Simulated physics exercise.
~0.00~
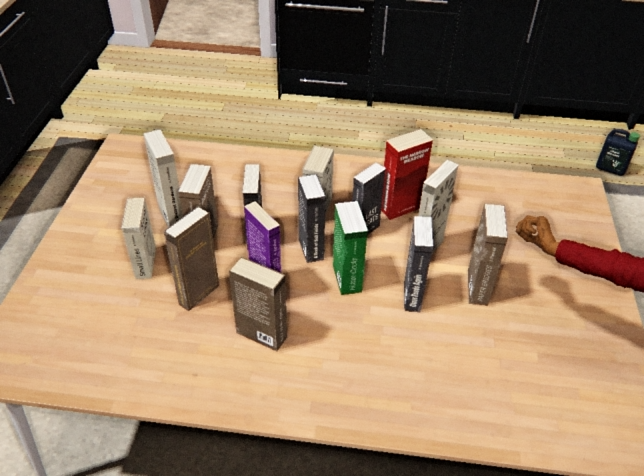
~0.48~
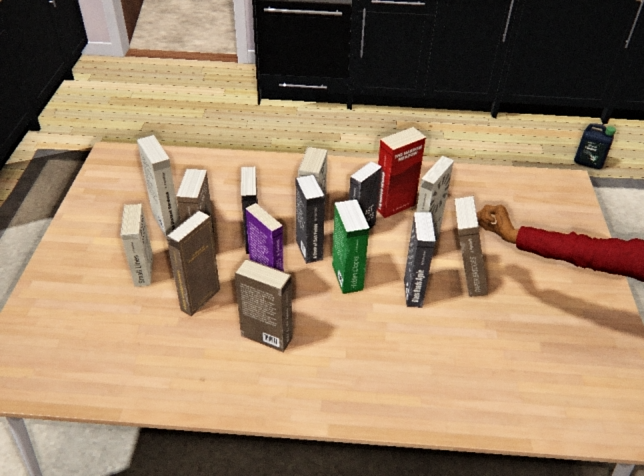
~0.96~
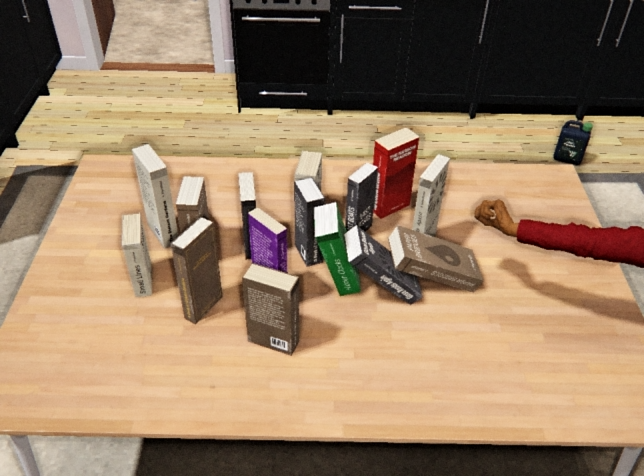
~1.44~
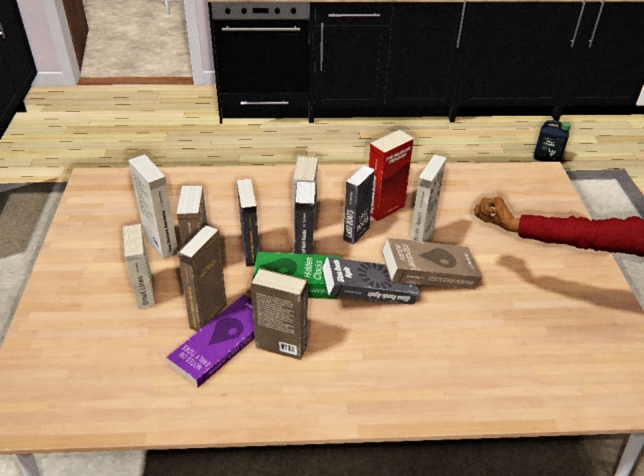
At the start, a crowd of thick books stands upright on a wooden table, among them a purple one, a green one and a tall red one, while a fist in a red sleeve waits at the right. The fist moves left against the nearest brown book, which tips over into the dark book beside it. That dark book topples toward the green one, which leans left as well. The green book then falls flat, and the purple book drops toward the front left. The red book and the rest remain standing around the fallen ones.
